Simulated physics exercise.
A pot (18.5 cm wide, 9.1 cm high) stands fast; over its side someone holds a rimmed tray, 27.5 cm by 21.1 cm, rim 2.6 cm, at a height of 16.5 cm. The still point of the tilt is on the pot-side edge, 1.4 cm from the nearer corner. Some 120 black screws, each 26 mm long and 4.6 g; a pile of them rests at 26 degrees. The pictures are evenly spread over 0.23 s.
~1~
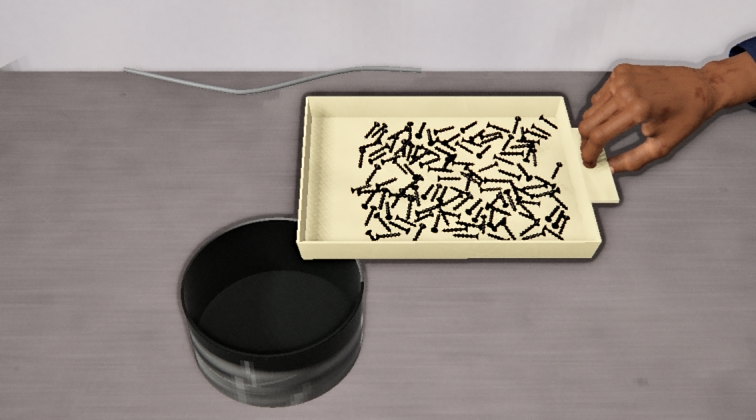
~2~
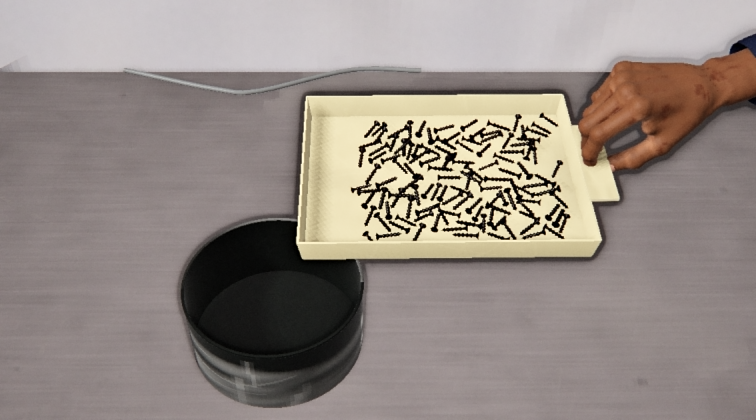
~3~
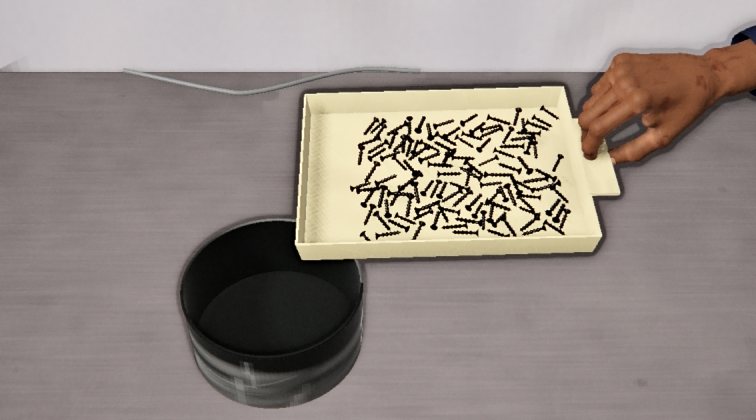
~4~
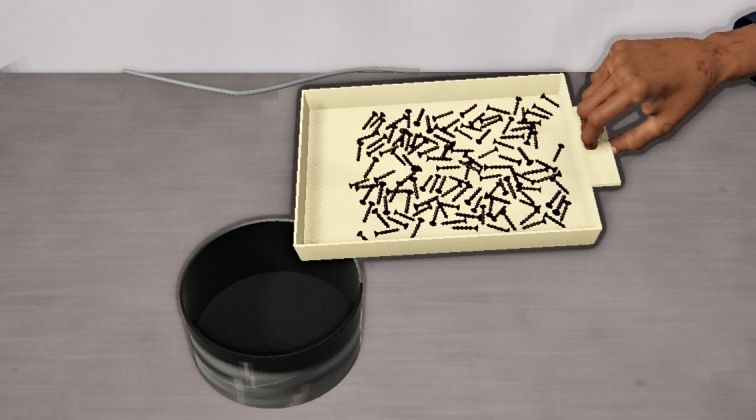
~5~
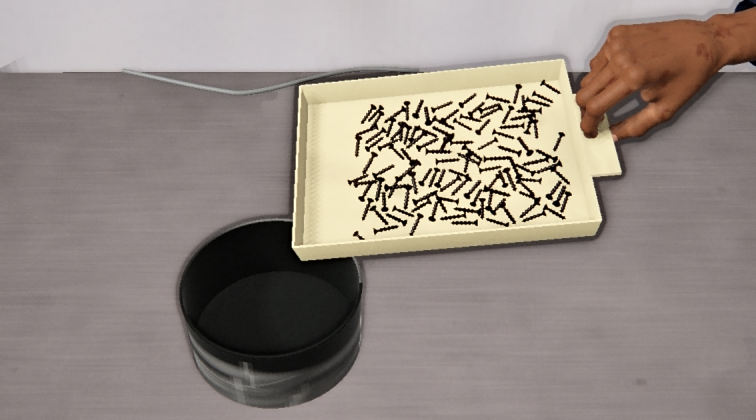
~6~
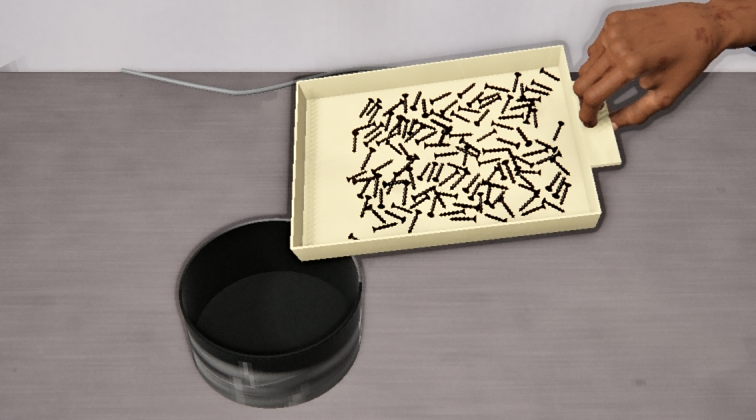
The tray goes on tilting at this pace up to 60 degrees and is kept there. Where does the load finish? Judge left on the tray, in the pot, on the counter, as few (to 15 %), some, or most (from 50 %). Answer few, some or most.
Tray: Most, pot: Some, counter: Few.
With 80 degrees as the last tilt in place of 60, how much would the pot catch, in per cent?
Then about 80 per cent.
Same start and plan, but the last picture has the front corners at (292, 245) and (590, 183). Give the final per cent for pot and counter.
Pot 45, counter 0.
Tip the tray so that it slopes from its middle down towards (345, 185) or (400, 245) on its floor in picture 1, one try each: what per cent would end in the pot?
Some 10 and 0 per cent.
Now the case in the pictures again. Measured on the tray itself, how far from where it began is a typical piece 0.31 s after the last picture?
Roughly 3 cm.
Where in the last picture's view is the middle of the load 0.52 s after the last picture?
Near (330, 205).
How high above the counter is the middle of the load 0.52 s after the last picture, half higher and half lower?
Some 22 cm.
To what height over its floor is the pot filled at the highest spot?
Some 1.5 cm.
Then, 0.31 s after the last picture, tilt 36 degrees; the tray holds 100 %, the pot 0 %.
Then, 0.52 s after the last picture, tilt 52 degrees; the tray holds 100 %, the pot 0 %.
Then, 0.84 s after the last picture, tilt 60 degrees; the tray holds 70 %, the pot 15 %.
In the end, tray 65 %, pot 35 %, counter 0 %.
